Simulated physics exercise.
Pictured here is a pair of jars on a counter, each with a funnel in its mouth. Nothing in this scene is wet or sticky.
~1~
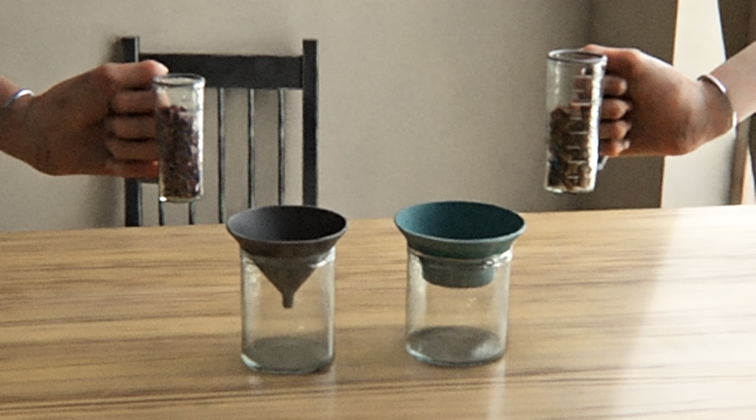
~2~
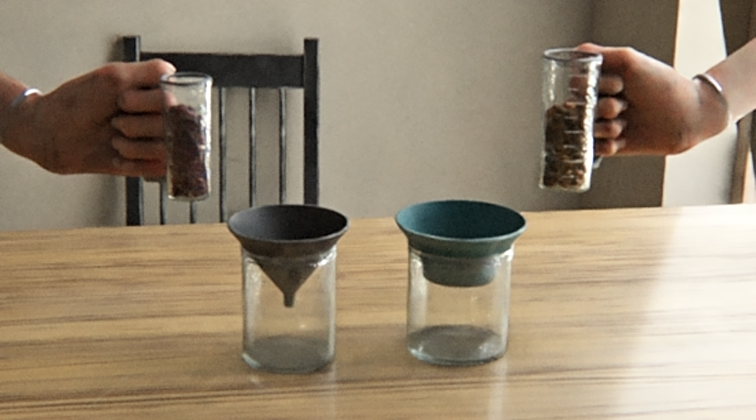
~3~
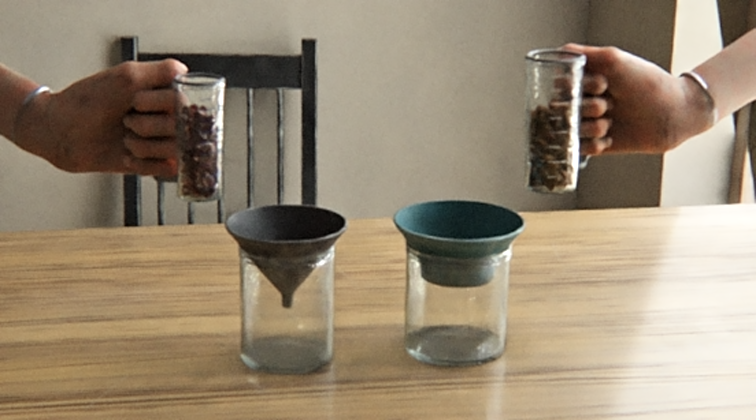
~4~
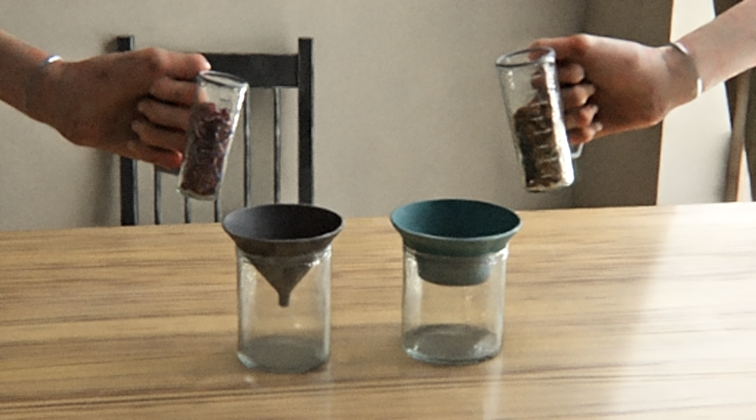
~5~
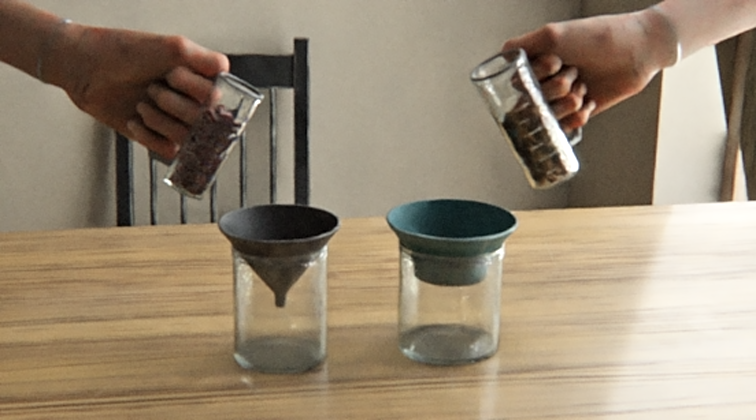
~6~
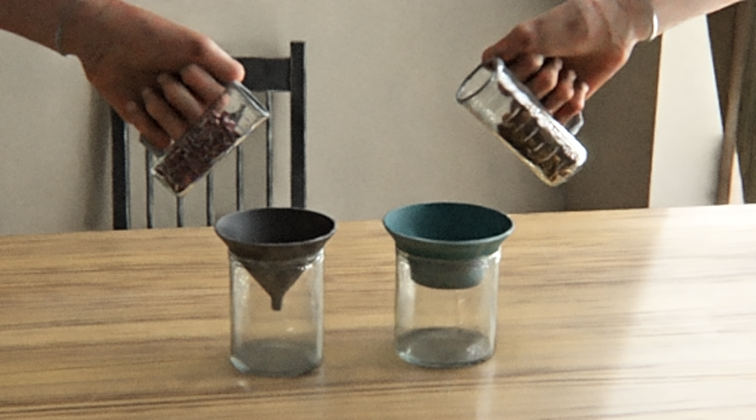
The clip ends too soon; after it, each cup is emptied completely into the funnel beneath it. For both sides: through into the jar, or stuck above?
Left funnel: Stoppage; right: Clear flow.
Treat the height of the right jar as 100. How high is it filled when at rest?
That works out to roughly 20 per cent.
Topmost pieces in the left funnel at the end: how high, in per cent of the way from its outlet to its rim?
It works out near 90 percent.
Then, 0.38 s past the last view, left, all still in the cup; right, all still in the cup.
Then, 0.71 s past the last view, left, all still in the cup; right, nearly all still in the cup, a stray few in or over the funnel.
Then, 0.99 s past the last view, left, about a third still in the cup, about two thirds in or over the funnel; right, about half still in the cup, about a third in or over the funnel, about a quarter down in the jar.
Finally, left, all stuck in the funnel, none down in the jar; right, all down in the jar.
